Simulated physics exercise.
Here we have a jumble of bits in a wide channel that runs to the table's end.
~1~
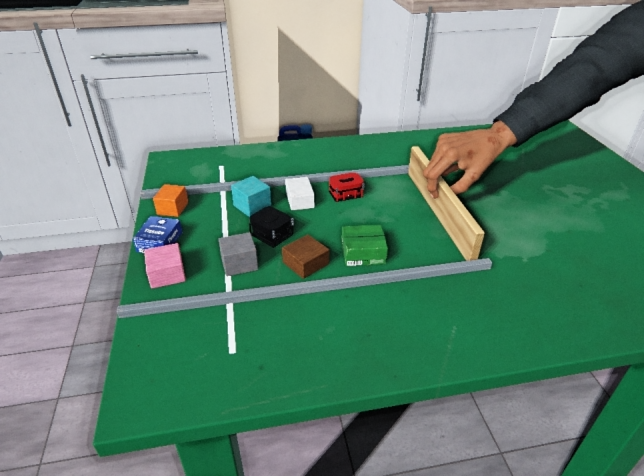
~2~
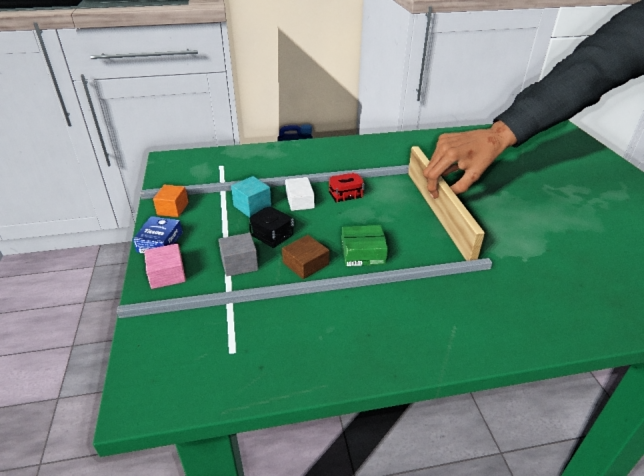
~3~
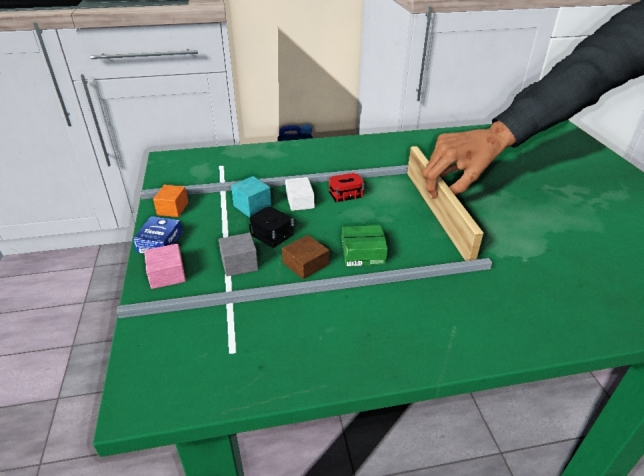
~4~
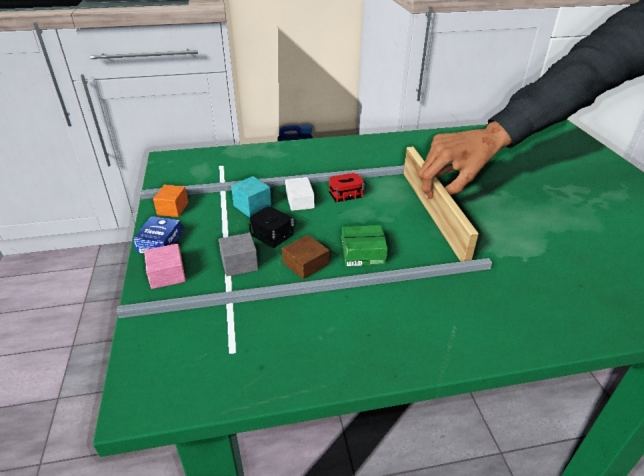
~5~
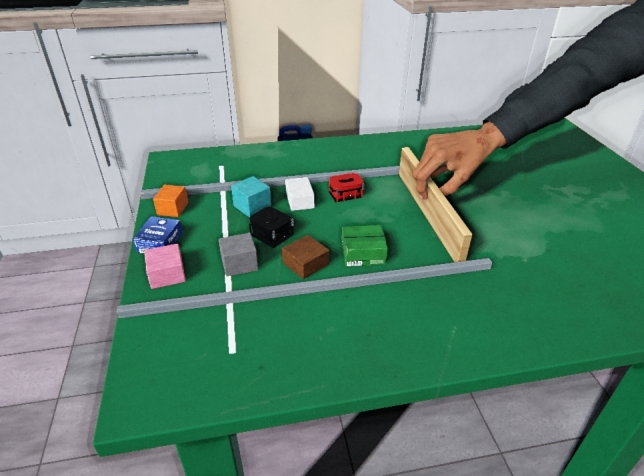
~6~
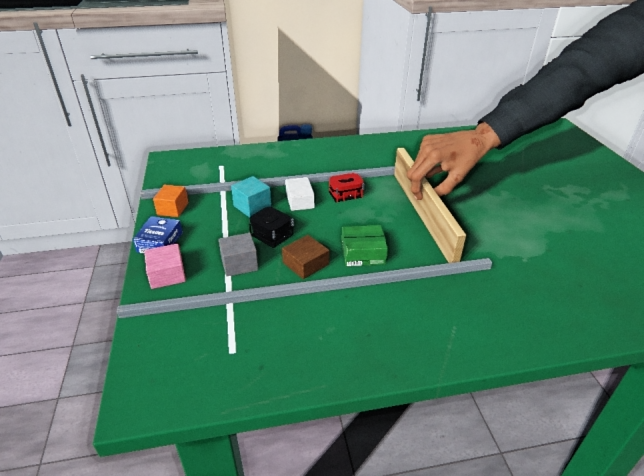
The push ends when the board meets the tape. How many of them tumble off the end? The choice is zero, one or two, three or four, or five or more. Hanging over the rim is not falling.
The number that fall off is one or two.
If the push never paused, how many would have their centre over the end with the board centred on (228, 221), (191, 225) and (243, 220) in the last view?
The counts: 2, 4 and 1.
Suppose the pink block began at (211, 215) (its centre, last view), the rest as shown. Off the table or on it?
From there it holds on.
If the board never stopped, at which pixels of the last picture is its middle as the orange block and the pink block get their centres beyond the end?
About (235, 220), and (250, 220) for the other.
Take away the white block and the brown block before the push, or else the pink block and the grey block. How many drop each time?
Fallen: 0, and 1 in the other try.
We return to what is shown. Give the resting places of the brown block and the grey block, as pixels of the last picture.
Near (166, 270) and (128, 266).
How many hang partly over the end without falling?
That would be 1.
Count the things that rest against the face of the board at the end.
It touches 3.
Soon after, none off yet; blue box at rest near (158, 236); pink block at rest near (165, 266); orange block at rest near (171, 201).
In the end, the number that fall off is one or two; gone, orange block and pink block.
